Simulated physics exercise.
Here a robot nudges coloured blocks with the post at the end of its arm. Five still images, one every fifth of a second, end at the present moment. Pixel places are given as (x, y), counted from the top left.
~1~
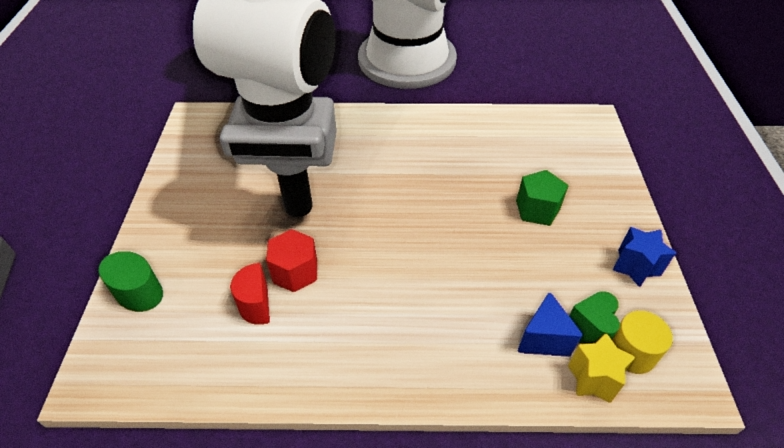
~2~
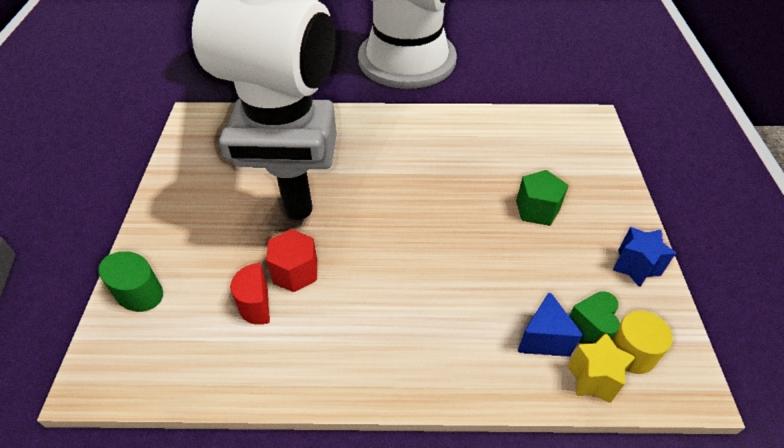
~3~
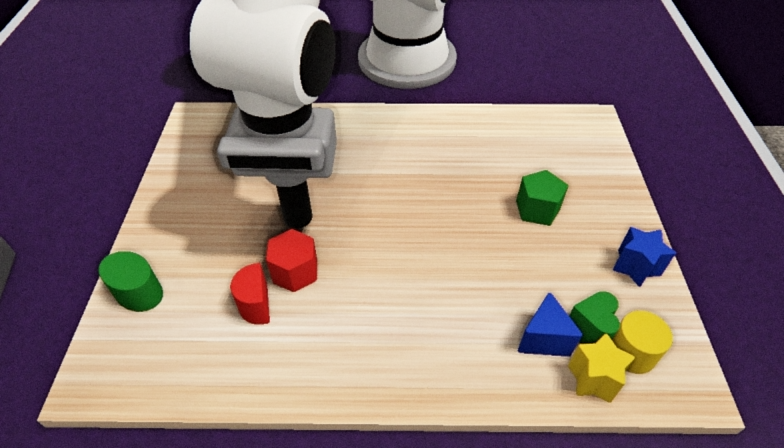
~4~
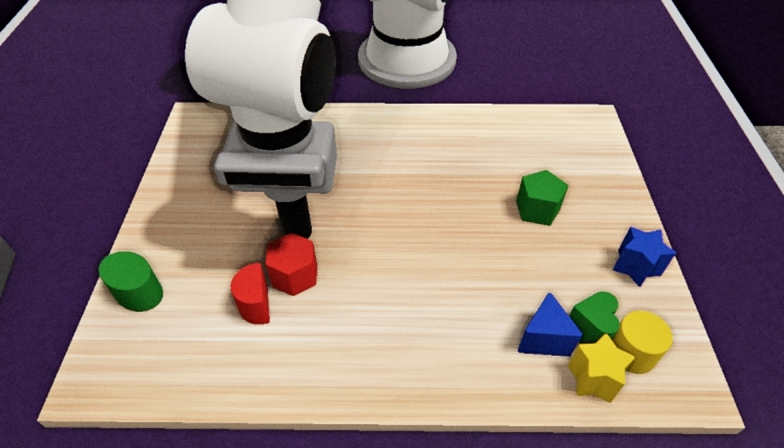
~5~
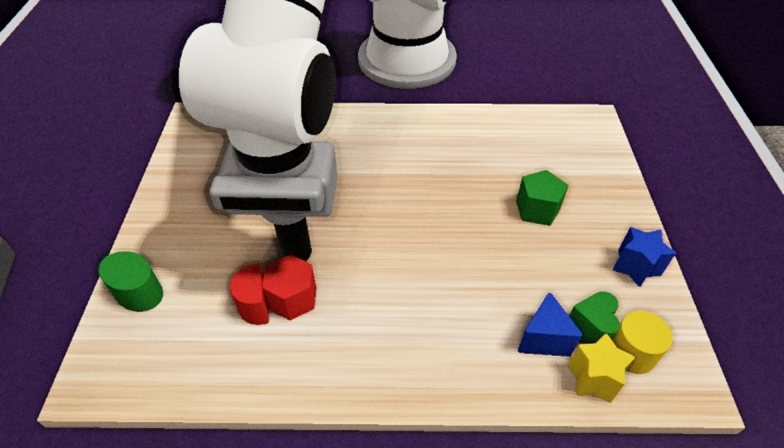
The clip shows a robot arm above a wooden board of coloured blocks, its black post moving slowly toward the viewer until it pushes the red six-sided block a short way nearer, up against the red half-round block.
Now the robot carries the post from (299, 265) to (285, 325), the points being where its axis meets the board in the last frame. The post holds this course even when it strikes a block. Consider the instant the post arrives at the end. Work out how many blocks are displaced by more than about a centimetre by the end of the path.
Displaced: One.
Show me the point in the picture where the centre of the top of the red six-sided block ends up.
It sits at (284, 341).
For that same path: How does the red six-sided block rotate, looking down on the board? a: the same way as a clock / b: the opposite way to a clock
b - the opposite way to a clock.
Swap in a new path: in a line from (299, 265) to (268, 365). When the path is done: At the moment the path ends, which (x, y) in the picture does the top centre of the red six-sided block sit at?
By then it is at (287, 375).
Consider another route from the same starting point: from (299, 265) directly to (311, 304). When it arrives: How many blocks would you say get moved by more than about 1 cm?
Most likely one.
The first path, step by step. Halfway along, post (290, 283); red six-sided block (285, 308).
At the end, post (282, 315); red half-round block unmoved; red six-sided block (284, 341), turned 35° anticlockwise.
